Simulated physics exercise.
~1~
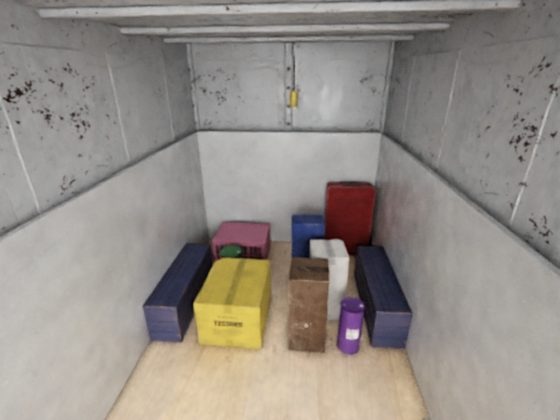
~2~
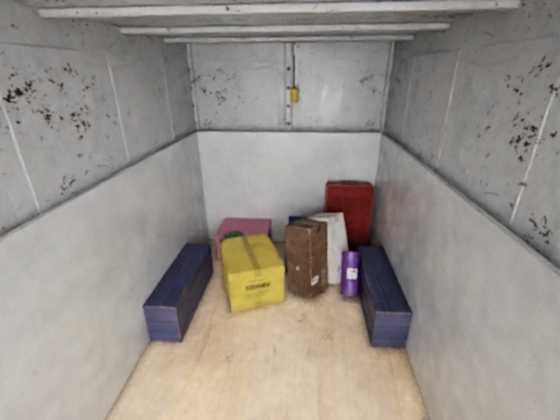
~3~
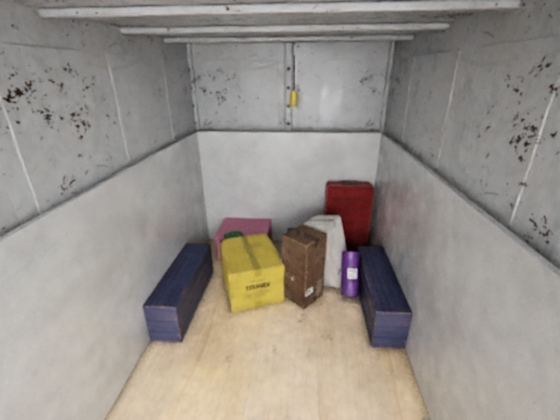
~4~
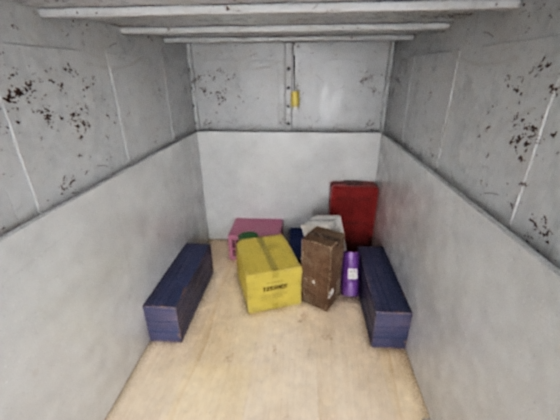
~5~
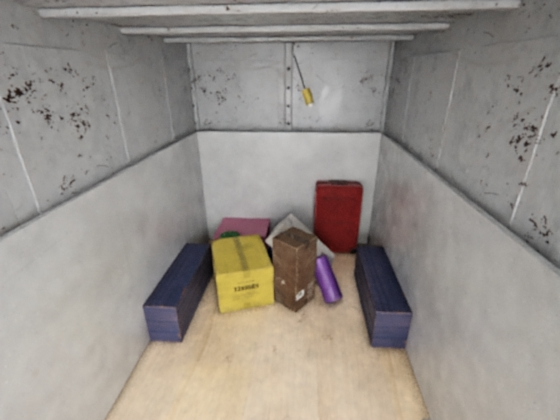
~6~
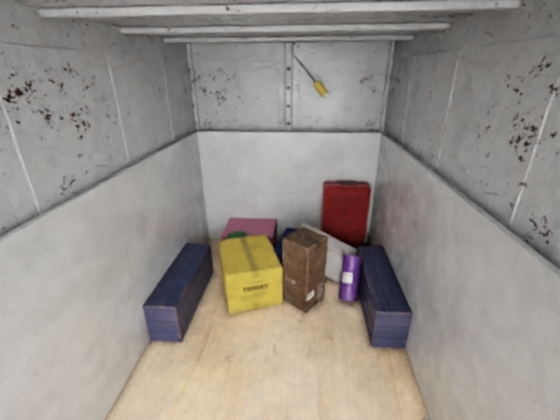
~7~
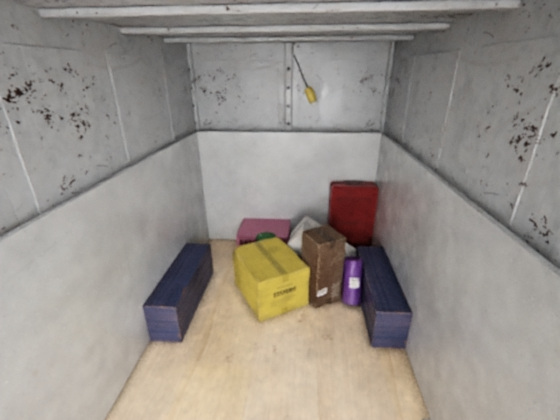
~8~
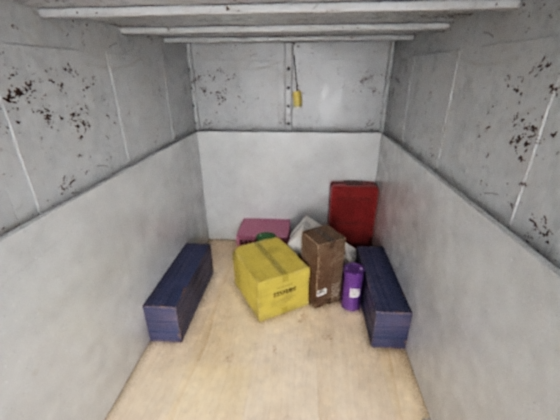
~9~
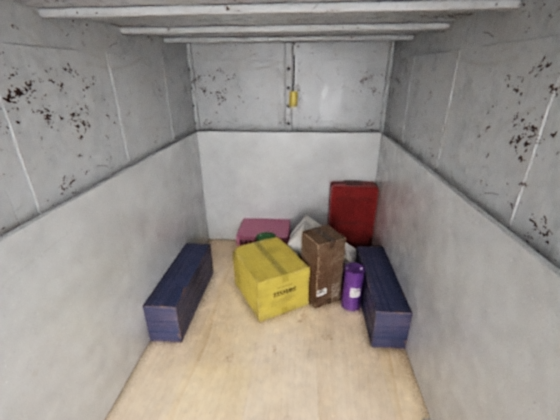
Yellow box and brown box sliding forwards, then left and right with other cargo in a van, before settling right of centre.
